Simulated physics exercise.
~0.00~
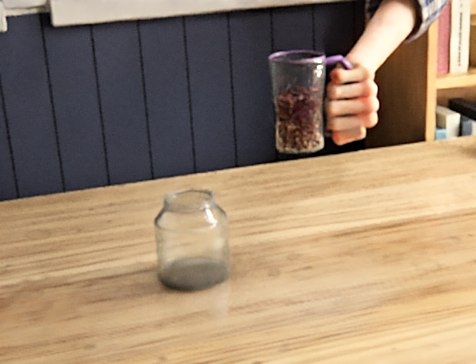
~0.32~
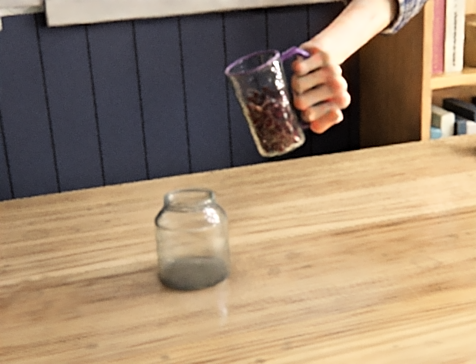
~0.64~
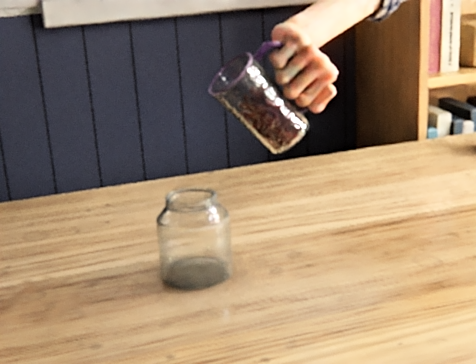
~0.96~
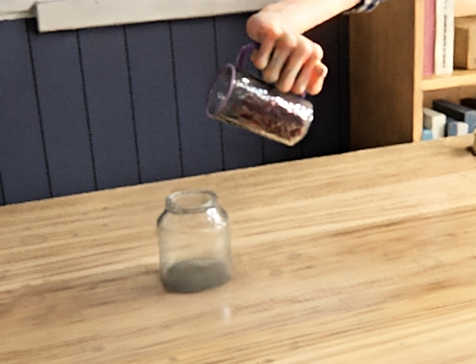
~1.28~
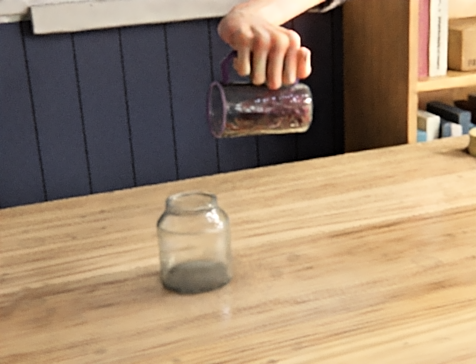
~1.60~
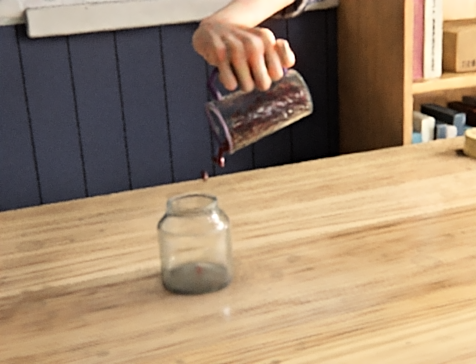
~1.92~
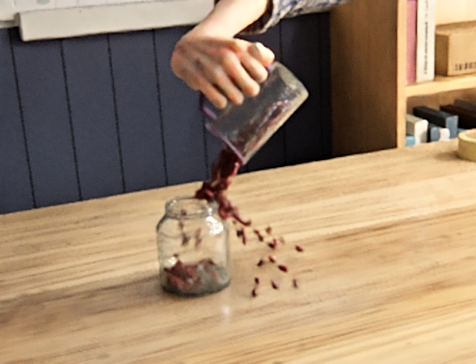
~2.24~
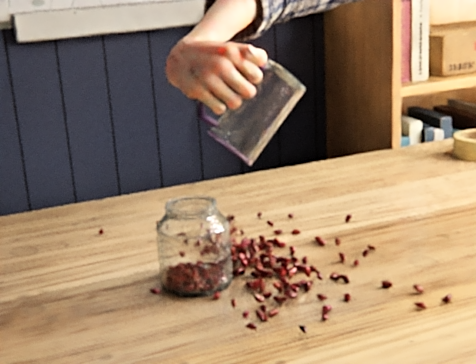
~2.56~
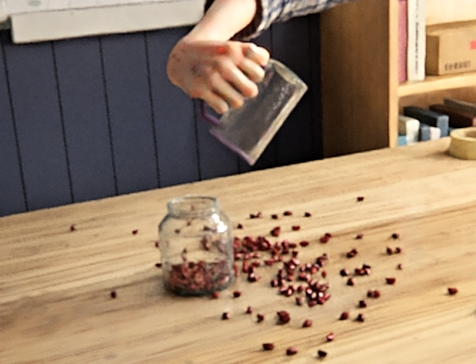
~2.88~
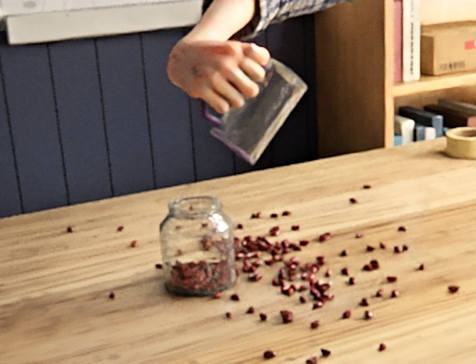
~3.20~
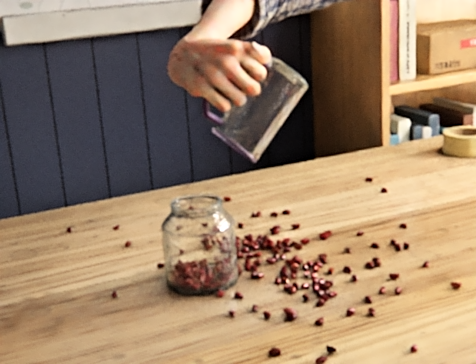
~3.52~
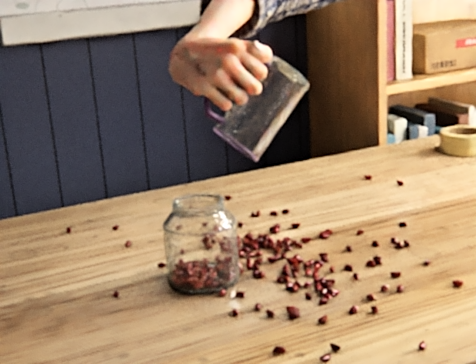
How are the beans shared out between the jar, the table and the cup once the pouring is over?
The larger part lies spilt on the table, a fair share sits in the jar, and very few, if any, are left in the cup.
